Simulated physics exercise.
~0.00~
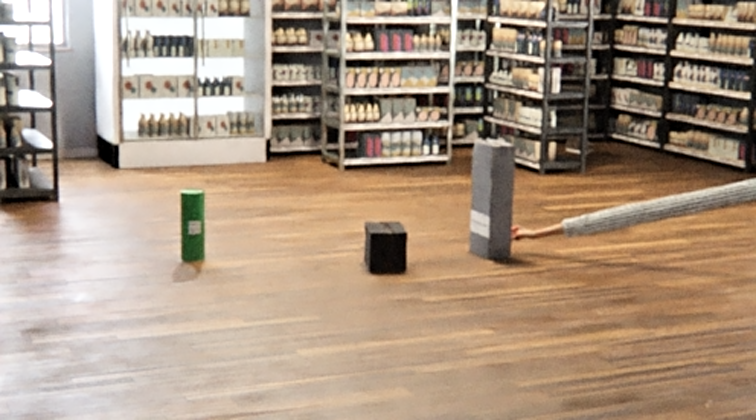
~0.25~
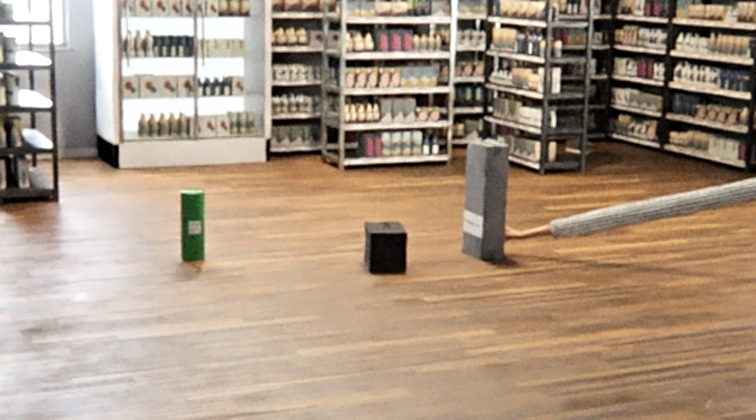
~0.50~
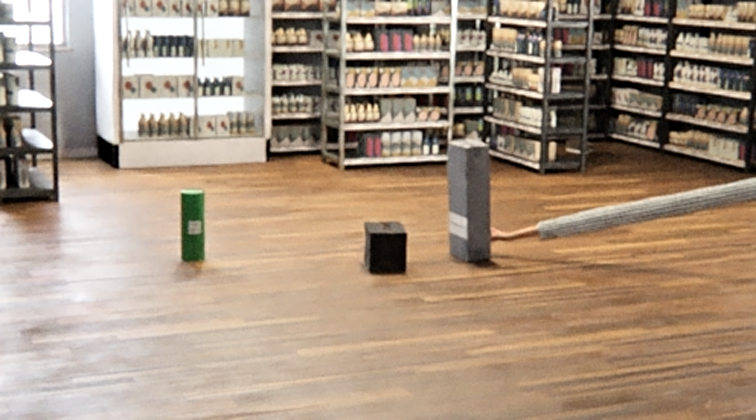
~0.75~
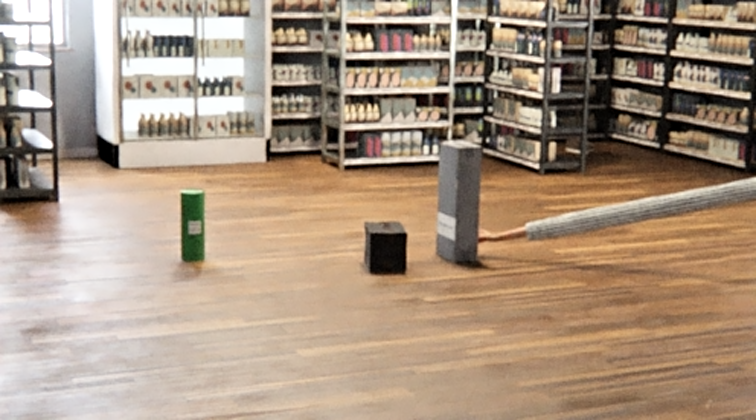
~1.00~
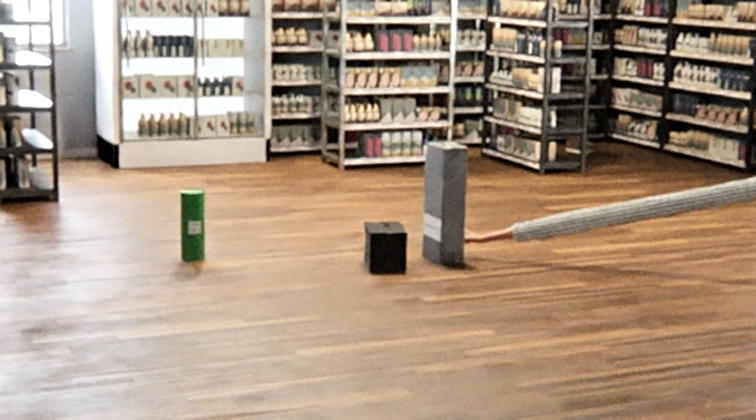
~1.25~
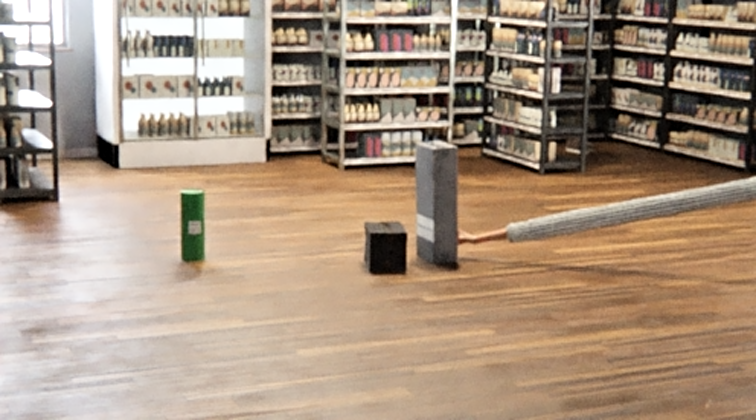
Tall grey box sliding left across a wooden shop floor, pushed upright by a hand, ending beside a still black parcel.
